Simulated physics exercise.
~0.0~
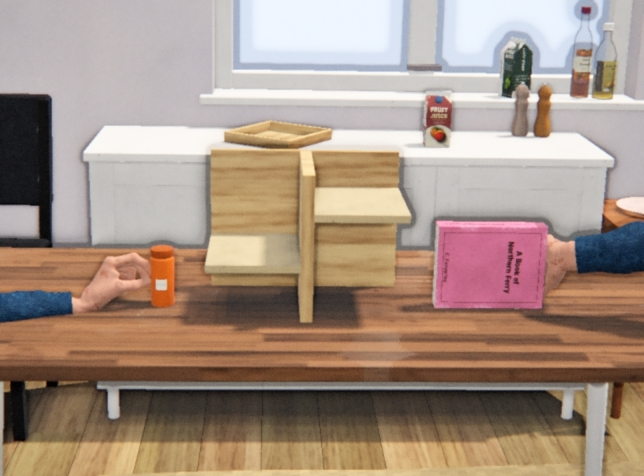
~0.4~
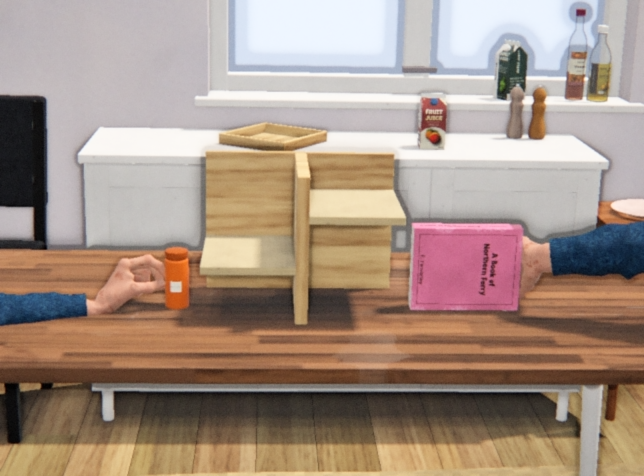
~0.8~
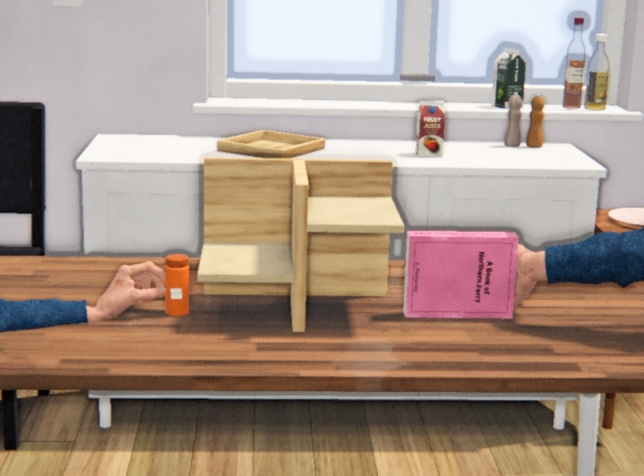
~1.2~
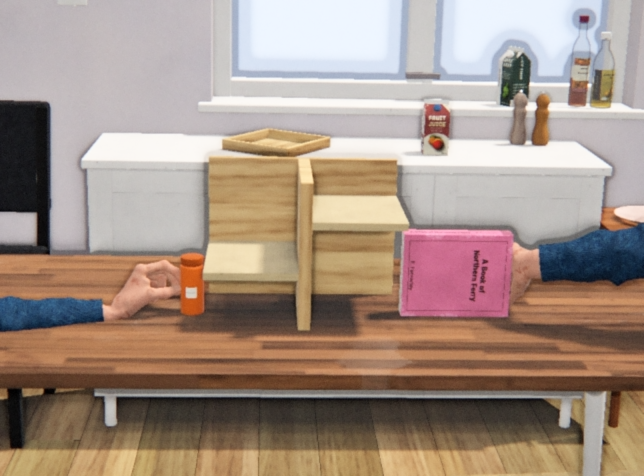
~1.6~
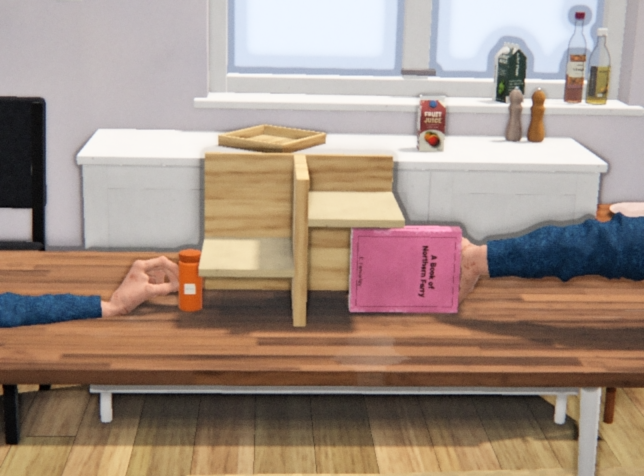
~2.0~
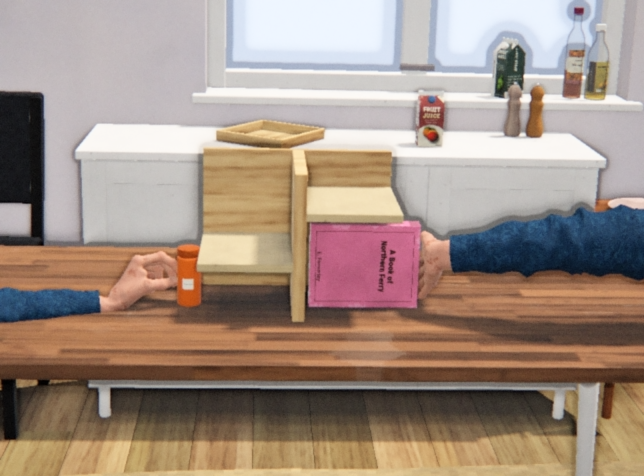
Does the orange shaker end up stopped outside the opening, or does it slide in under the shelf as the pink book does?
The orange shaker stops at the edge of the shelf because it is too tall to go under. The pink book clears the higher board on its side and slides in beneath it.
The video shows two hands sliding objects across a wooden table toward a low wooden shelf. The orange shaker on the left moves right and stops at the shelf's edge, while the pink book on the right slides left until it sits under the higher shelf board.
